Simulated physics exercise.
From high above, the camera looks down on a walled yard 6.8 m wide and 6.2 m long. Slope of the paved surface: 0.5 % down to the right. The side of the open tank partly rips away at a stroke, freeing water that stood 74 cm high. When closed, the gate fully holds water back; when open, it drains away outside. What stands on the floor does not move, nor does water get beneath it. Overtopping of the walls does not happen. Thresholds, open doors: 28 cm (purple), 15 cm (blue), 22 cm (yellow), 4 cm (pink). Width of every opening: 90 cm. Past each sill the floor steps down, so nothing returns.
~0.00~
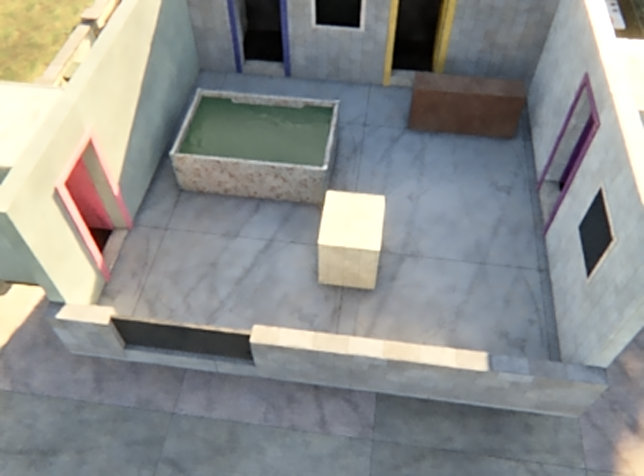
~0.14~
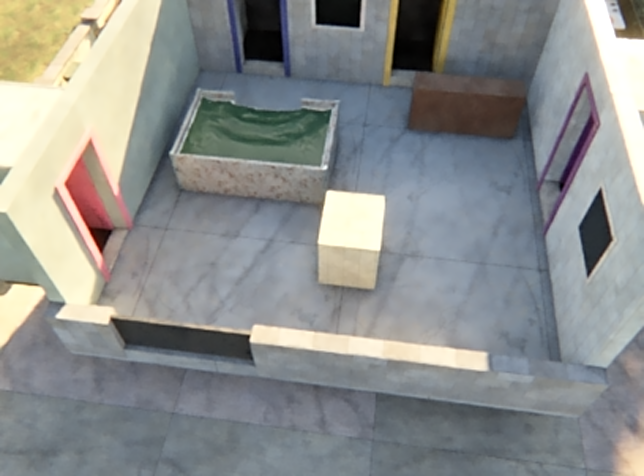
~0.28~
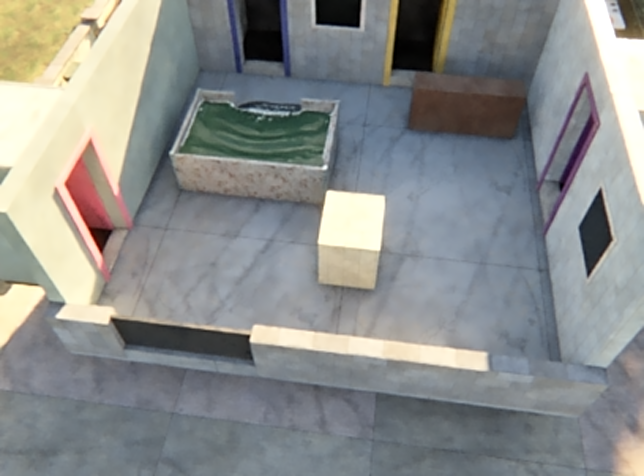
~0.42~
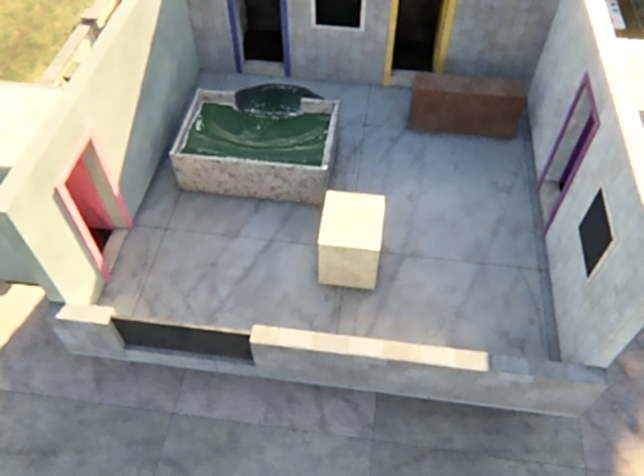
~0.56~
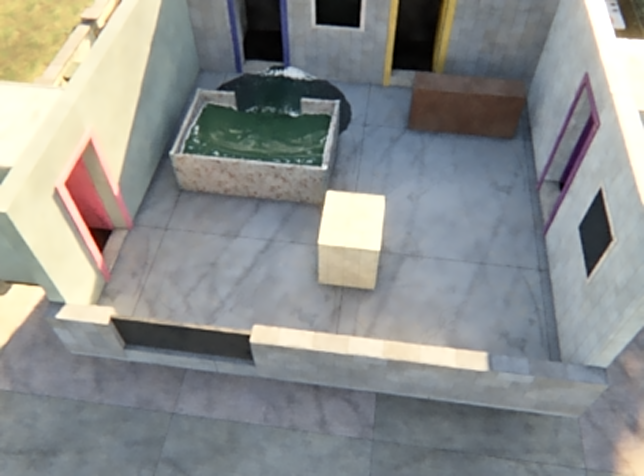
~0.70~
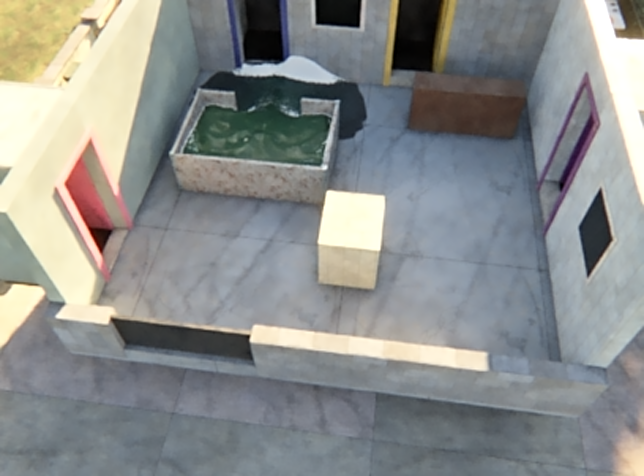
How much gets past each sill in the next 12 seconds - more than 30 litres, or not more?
In order: The purple door will see an amount within the limit come in. The blue door will see too much water come in. The yellow door will see an amount within the limit come in. The pink door will see an amount within the limit come in.
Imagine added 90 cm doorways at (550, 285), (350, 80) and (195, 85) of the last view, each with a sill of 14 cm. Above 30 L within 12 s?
In sequence the answers are less than that, more than that and more than that.
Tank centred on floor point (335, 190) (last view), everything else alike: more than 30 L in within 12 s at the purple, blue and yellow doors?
At the purple door the limit is not exceeded, at the blue door not exceeded, at the yellow door surpassed.
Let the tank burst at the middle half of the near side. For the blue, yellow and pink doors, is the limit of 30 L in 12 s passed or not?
At blue the amount is beneath the mark, at yellow it is beneath the mark, and at pink it is higher than the mark.
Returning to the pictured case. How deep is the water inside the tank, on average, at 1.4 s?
Mean depth: Some 45 cm.
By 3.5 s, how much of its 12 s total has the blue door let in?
By then it's near 90% of the total.
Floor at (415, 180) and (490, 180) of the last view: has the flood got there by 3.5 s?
I'd say drenched, then drenched.
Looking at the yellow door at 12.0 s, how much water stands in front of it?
Roughly 9.5 centimetres.
After 1.4 s water covers 15 % of the floor and is deepest (46 cm) near (293, 80); purple door not reached, blue door 42 cm at the sill, 119 L in, yellow door 9 cm at the sill, 0 L in, pink door not reached.
After 2.2 s water covers 25 % of the floor and is deepest (37 cm) near (199, 72); purple door not reached, blue door 33 cm at the sill, 245 L in, yellow door 10 cm at the sill, 0 L in, pink door not reached.
After 3.5 s water covers 45 % of the floor and is deepest (27 cm) near (525, 112); purple door 2 cm at the sill, 0 L in, blue door 26 cm at the sill, 330 L in, yellow door 8 cm at the sill, 0 L in, pink door 5 cm at the sill, 0 L in.
After 7.0 s water covers 90 % of the floor and is deepest (19 cm) near (526, 118); purple door 3 cm at the sill, 0 L in, blue door 12 cm at the sill, 374 L in, yellow door 14 cm at the sill, 0 L in, pink door 4 cm at the sill, 3 L in.
After 12.0 s water covers 100 % of the floor and is deepest (10 cm) near (560, 388); purple door 10 cm at the sill, 0 L in, blue door 6 cm at the sill, 375 L in, yellow door 9 cm at the sill, 0 L in, pink door 2 cm at the sill, 4 L in.
